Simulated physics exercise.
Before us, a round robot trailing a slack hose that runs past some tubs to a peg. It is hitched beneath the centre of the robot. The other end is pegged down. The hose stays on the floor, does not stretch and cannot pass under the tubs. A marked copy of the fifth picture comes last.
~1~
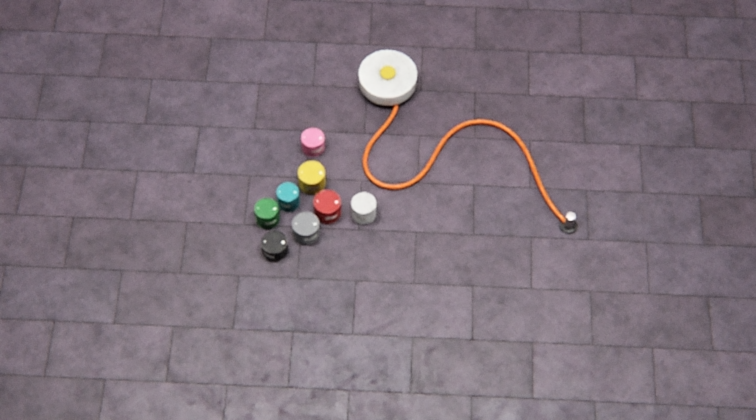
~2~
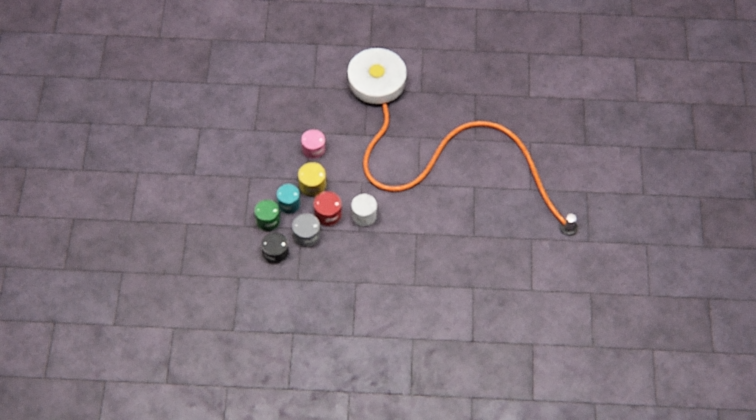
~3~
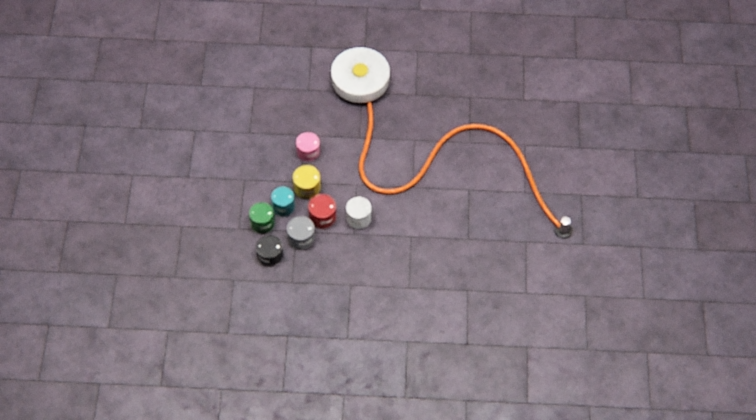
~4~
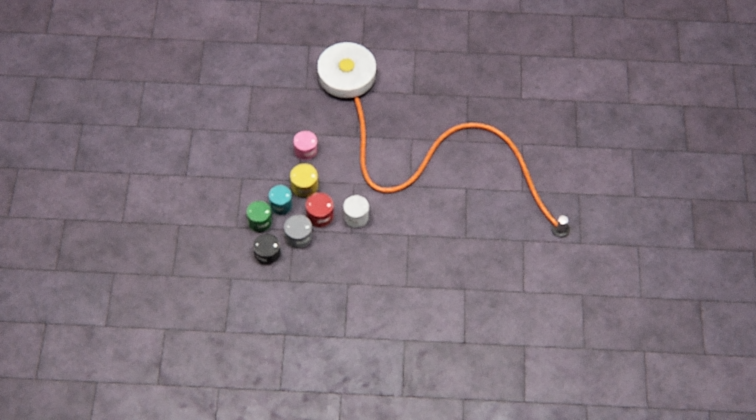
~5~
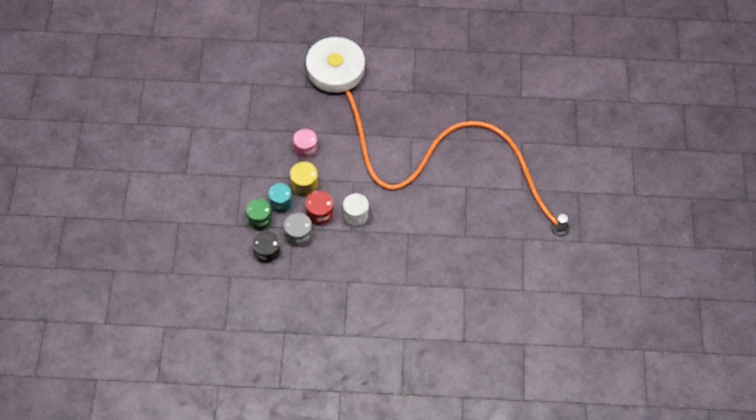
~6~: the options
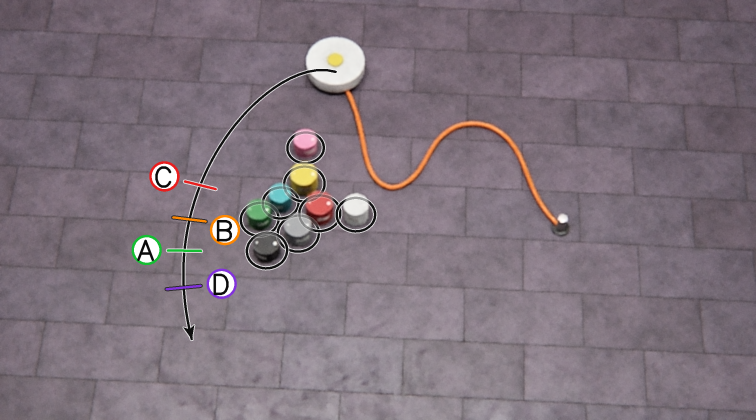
A round white robot trailing an orange cord slides left above a cluster of coloured tubs.
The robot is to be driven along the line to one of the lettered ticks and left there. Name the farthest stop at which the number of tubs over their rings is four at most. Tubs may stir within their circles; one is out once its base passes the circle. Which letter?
Up to mark D.
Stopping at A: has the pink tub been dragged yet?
By then, yes.
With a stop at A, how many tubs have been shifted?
One.
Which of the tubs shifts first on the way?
The pink tub.
On the marked copy, A at (184, 251); B at (190, 219); C at (200, 185); D at (184, 288); the route from (336, 72) via (207, 169) to (192, 339).
Following D. Soon after the start, robot (244, 108).
Later, robot (194, 194).
In the end, robot (183, 283); yellow tub (302, 188); pink tub (325, 179); two over the rings.
As for the rest, A is within the limit but short; B is within the limit but short; C is within the limit but short.
